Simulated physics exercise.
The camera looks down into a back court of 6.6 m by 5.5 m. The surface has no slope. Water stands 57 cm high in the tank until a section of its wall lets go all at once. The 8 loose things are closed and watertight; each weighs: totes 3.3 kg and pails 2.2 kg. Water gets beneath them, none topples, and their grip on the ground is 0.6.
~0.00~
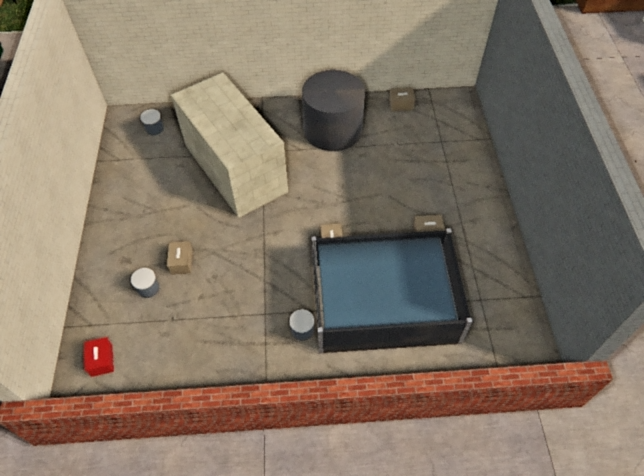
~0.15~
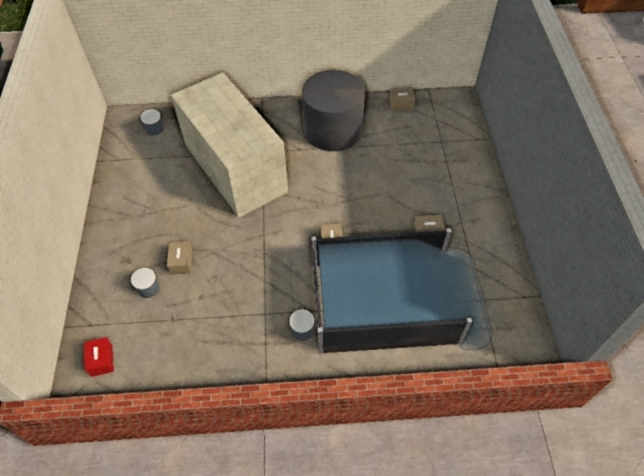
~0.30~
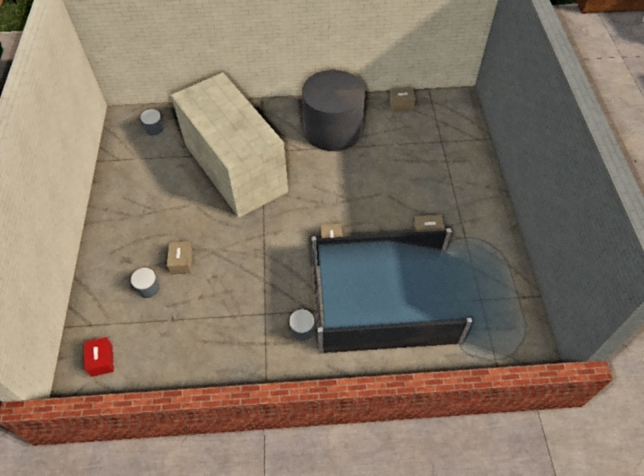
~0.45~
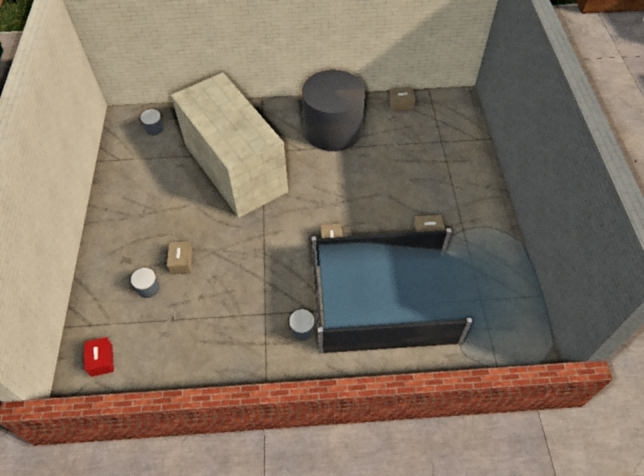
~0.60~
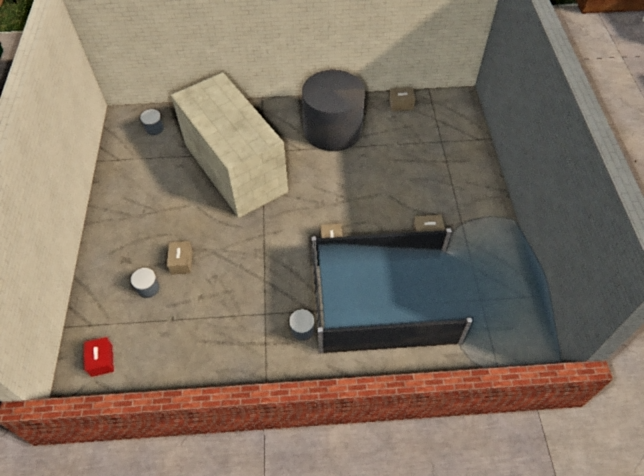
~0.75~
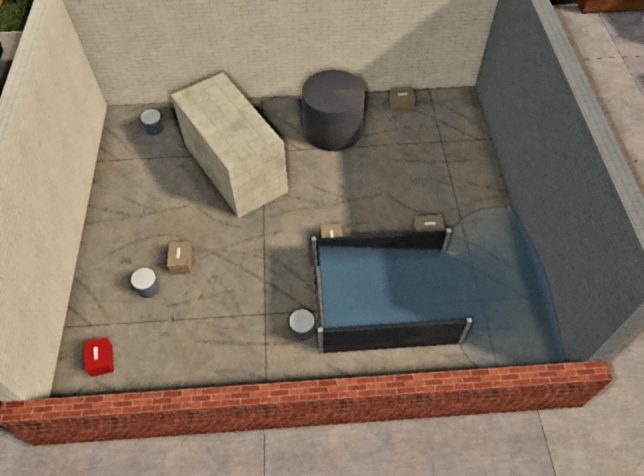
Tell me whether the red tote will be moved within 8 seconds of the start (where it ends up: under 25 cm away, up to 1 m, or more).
The red tote ends far away.
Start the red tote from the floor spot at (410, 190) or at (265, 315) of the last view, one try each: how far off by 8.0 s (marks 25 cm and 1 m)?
In turn: It ends far away; it holds its place.
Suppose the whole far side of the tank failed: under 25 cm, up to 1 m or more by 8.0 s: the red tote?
Then the red tote stays put.
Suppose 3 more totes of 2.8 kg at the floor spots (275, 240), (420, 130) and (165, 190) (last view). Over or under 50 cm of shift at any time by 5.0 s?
In turn: Short of it, more, short of it.
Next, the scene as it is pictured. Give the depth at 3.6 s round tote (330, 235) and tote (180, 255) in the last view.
About 0 and 0 cm.
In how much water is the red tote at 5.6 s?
About 2 cm.
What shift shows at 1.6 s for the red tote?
Roughly 0 cm by then.
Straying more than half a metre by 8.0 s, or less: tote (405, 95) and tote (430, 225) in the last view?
In turn: Past it, less.
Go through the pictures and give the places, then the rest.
The red tote at (96, 353), on the bottom; 2.3 m2 under water; 0 of 8 have shifted, in the first picture.
The red tote at (96, 353), on the bottom; water covers 2.9 m2; 0 of 8 have shifted, in the second picture.
The red tote at (96, 353), on the bottom; water covers 3.9 m2; 0 of 8 have shifted, in the third picture.
The red tote at (96, 353) rests on the ground; 4.8 m2 under water; 0 of 8 have shifted, in the fourth picture.
The red tote at (96, 353), on the bottom; water covers 5.2 m2; 0 of 8 have shifted, in the fifth picture.
The red tote at (96, 353), on the bottom; 5.4 m2 under water; 0 of 8 have shifted, in the sixth picture.
After 1.6 s the red tote is near (96, 353), 0.0 m from its start, aground; 0 afloat.
After 3.6 s the red tote is near (84, 350), 0.2 m from its start, aground; 1 afloat.
After 5.6 s the red tote is near (105, 211), 2.3 m from its start, aground; 0 afloat.
After 8.0 s the red tote is near (125, 153), 3.4 m from its start, afloat; 3 afloat.
